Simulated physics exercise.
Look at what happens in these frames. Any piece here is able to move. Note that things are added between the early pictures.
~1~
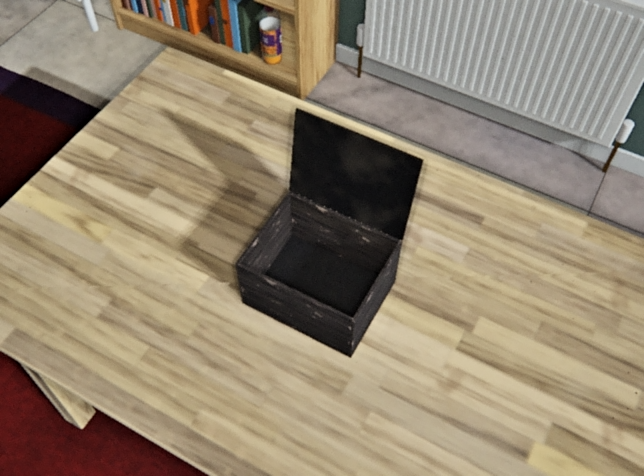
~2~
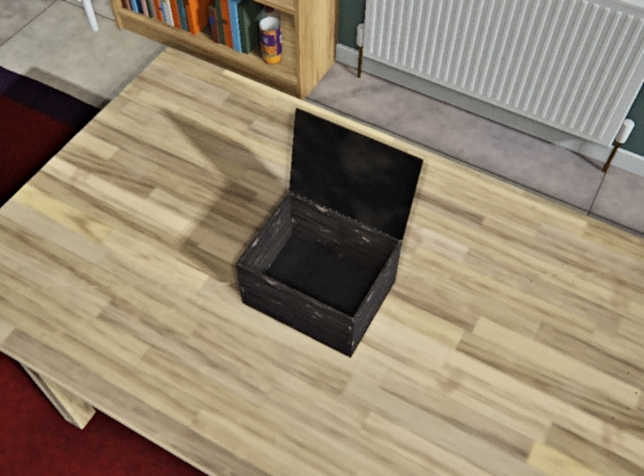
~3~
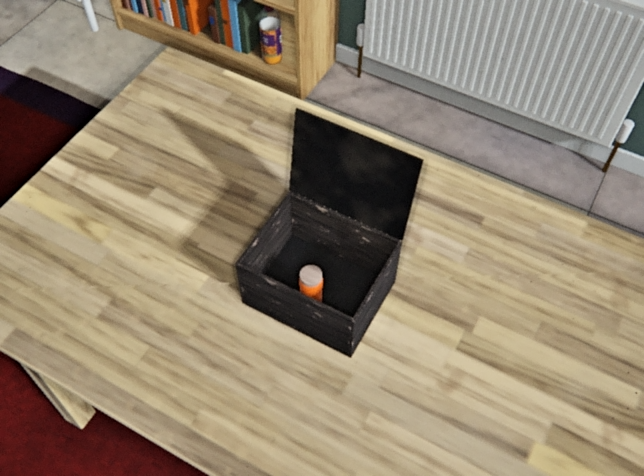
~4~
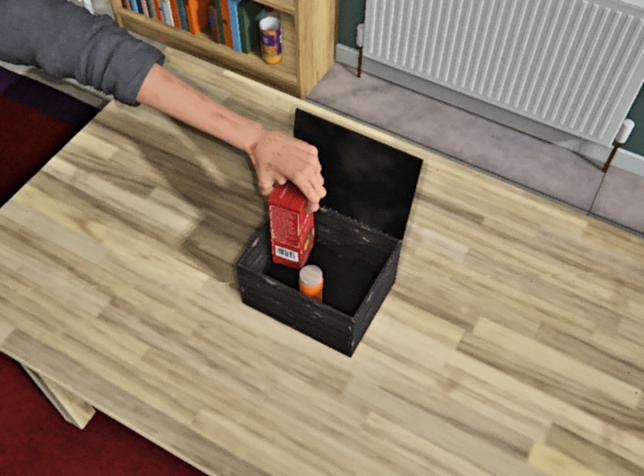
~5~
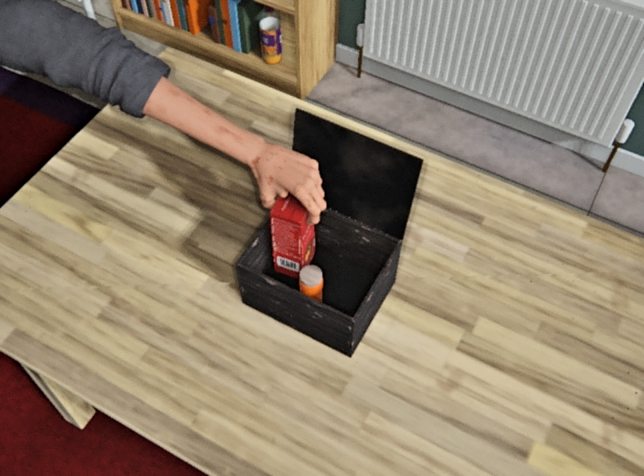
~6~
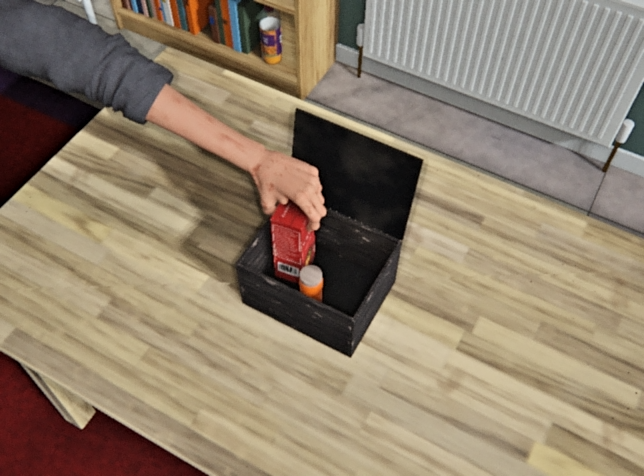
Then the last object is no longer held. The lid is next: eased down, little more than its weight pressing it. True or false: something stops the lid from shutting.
True.
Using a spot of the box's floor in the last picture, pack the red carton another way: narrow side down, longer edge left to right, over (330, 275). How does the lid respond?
Then the box lid comes to rest down.
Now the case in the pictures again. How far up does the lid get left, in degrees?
It stays some 60° above the rim.
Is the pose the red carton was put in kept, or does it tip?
As it turns out, it keeps its original angle.
Then, 1.10 s on from there, lid starting down.
Then, 1.40 s on from there, lid 77° above the rim.
Then, 1.60 s on from there, lid 58° above the rim.
In the end, lid 58° above the rim; both unmoved. At the end, from the last picture's camera, red carton near (294, 241).
